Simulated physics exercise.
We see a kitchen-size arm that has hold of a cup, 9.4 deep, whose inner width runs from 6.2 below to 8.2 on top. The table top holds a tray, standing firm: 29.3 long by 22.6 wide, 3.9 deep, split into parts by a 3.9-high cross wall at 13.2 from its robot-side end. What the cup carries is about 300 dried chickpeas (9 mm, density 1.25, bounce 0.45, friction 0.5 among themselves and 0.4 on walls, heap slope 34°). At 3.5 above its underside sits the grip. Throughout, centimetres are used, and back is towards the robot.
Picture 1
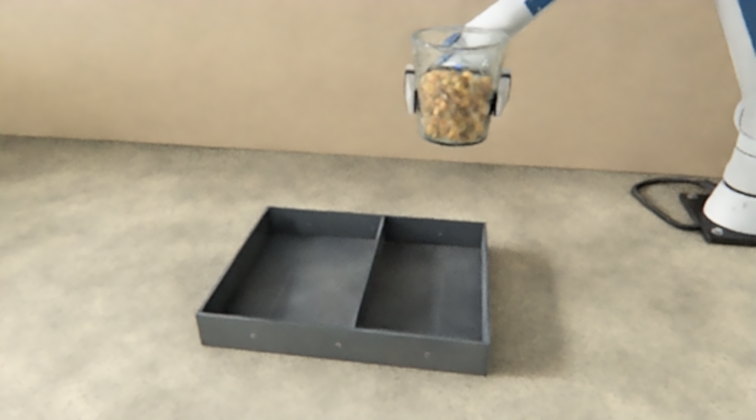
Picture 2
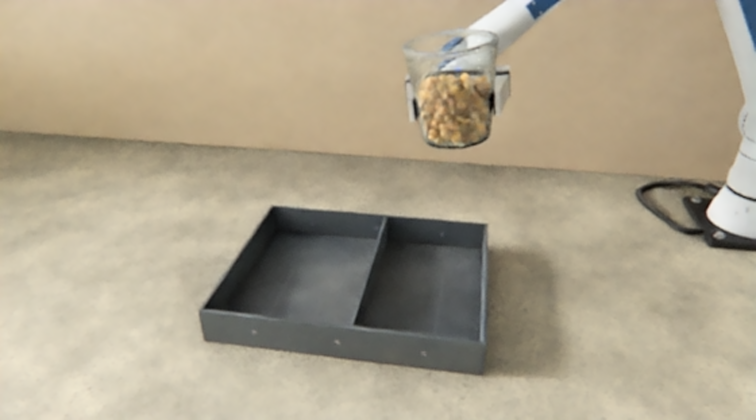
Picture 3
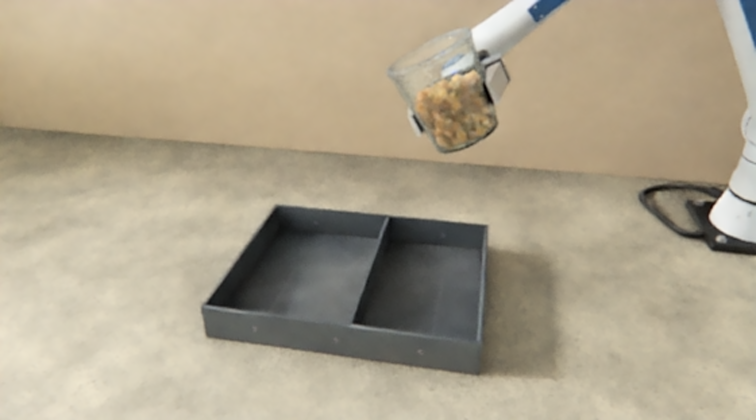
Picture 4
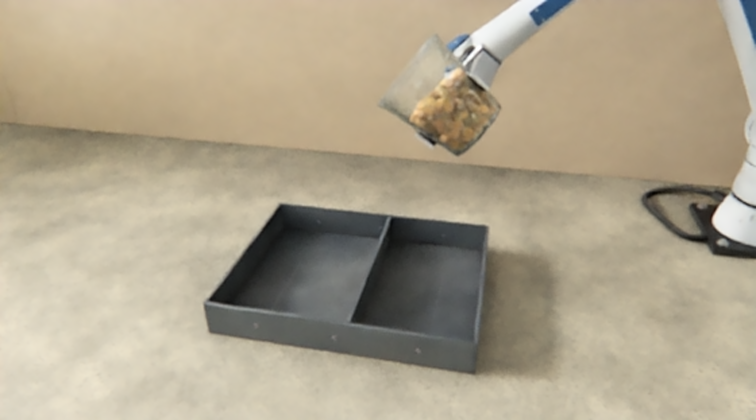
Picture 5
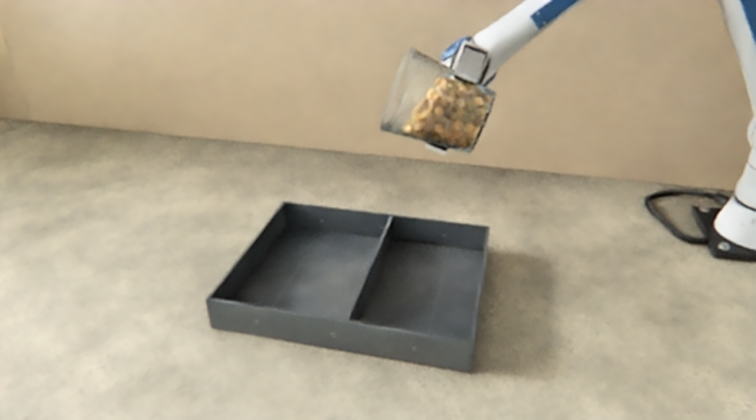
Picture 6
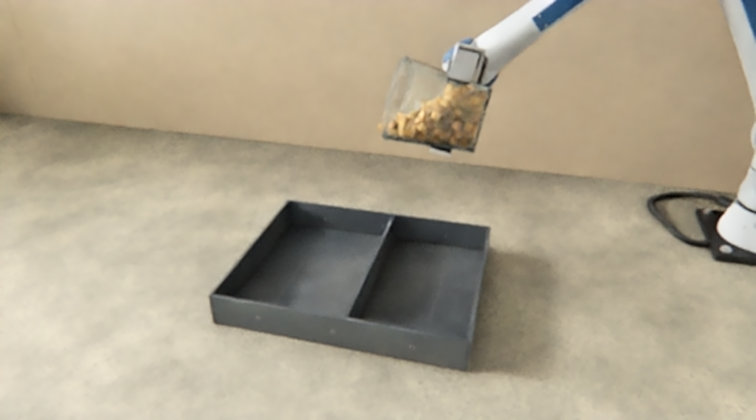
On a mottled beige-grey surface before a plain tan wall, seen from the front and slightly above, a dark grey tray with two compartments sits near the centre. Above it, a white-and-blue robot arm reaching in from the right grips a clear cup partly filled with tan, chickpea-like pieces. The arm tilts the cup leftward until it lies nearly on its side, and the pieces slide towards its rim, while the view shifts very slightly.
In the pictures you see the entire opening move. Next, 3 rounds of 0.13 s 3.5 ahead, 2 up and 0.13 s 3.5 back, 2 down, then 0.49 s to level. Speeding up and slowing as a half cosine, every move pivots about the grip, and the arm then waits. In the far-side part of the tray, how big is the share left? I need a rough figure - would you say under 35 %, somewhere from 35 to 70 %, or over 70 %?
I would say over 70 %.
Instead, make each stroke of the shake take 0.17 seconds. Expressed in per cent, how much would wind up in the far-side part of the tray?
Around 60 percent.
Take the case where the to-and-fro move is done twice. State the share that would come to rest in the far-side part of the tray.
Probably about 75 in a hundred.
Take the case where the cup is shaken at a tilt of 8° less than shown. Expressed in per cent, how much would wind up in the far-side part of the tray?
About 65 %.
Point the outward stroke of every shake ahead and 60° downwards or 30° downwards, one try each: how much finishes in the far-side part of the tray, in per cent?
Estimates, in order: 15 % then 45 %.
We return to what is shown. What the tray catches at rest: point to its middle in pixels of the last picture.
Estimated centre at around (318, 273).
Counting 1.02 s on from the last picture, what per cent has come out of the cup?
Some 85 per cent.
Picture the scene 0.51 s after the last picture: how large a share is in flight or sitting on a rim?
It amounts to roughly 21 in a hundred.
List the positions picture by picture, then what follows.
The first picture shows cup middle at (456, 89), level; upper third of the load around (455, 83), from x 425 to 490, top at y 70; 297 in the cup.
The second picture shows cup middle at (454, 92), tilted 8° forward; upper third of the load around (455, 86), from x 420 to 485, top at y 70.
The third picture shows cup middle at (449, 96), tilted 28° forward; upper third of the load around (456, 89), from x 420 to 490, top at y 70.
The fourth picture shows cup middle at (444, 101), tilted 52° forward; upper third of the load around (454, 93), from x 415 to 490, top at y 70.
The fifth picture shows cup middle at (441, 107), tilted 72° forward; upper third of the load around (453, 98), from x 405 to 485, top at y 80.
The sixth picture shows cup middle at (440, 110), tilted 80° forward; upper third of the load around (460, 104), from x 380 to 485, top at y 85; 297 in the cup.
Then, 0.51 s after the last picture, tilted 80° forward, highest piece 24 above the table; 141 in the far-side part, 92 in the cup, 2 in the robot-side part, 62 in flight or on a rim.
Then, 1.02 s after the last picture, tilted 42° forward, highest piece 26 above the table; 233 in the far-side part, 49 in the cup, 10 in the robot-side part, 1 on the table or floor, 4 in flight or on a rim.
Then, 1.47 s after the last picture, level, highest piece 25 above the table; 237 in the far-side part, 49 in the cup, 10 in the robot-side part, 1 on the table or floor.
Then, 2.52 s after the last picture, level, highest piece 25 above the table; 237 in the far-side part, 49 in the cup, 10 in the robot-side part, 1 on the table or floor.
Final count, 237 in the far-side part, 49 in the cup, 10 in the robot-side part, 1 on the table or floor. That is 80 % in the far-side part of the tray.
